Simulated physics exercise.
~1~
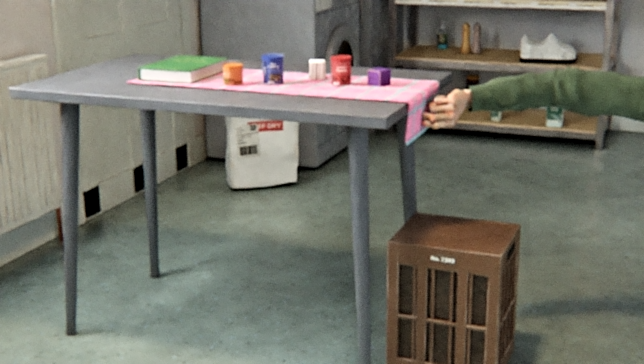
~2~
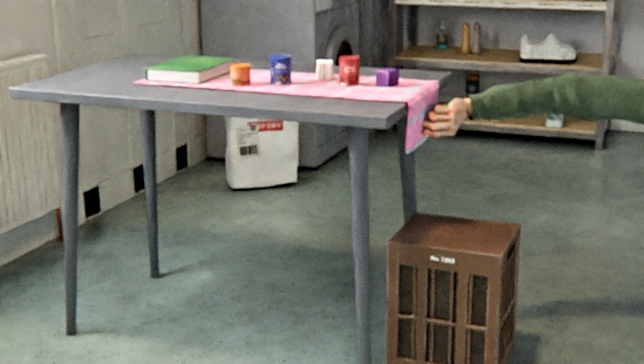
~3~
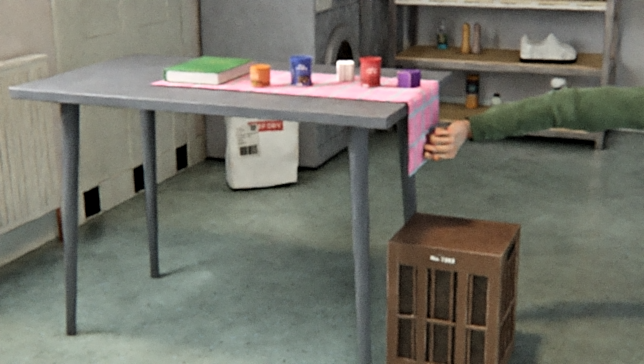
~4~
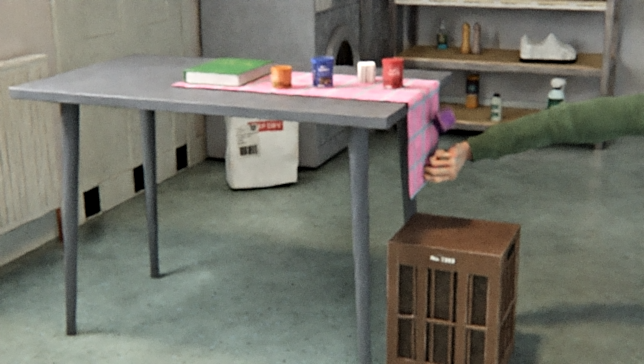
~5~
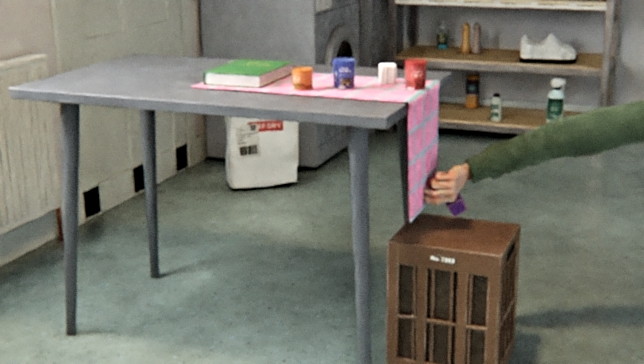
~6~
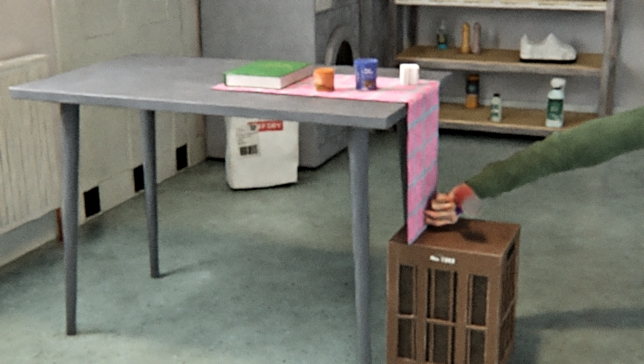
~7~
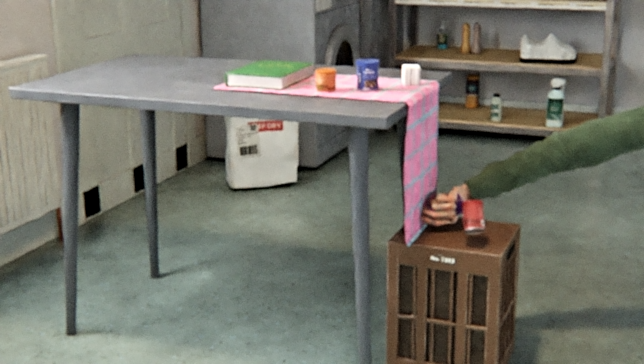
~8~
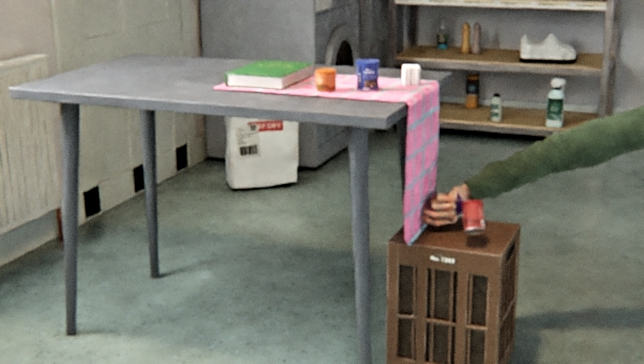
In a utility room, a hand slowly pulled a pink runner down over the table's right edge, dragging the items along until a purple cube and then a red can dropped off, and the cloth stopped at the brown crate with the rest still up.
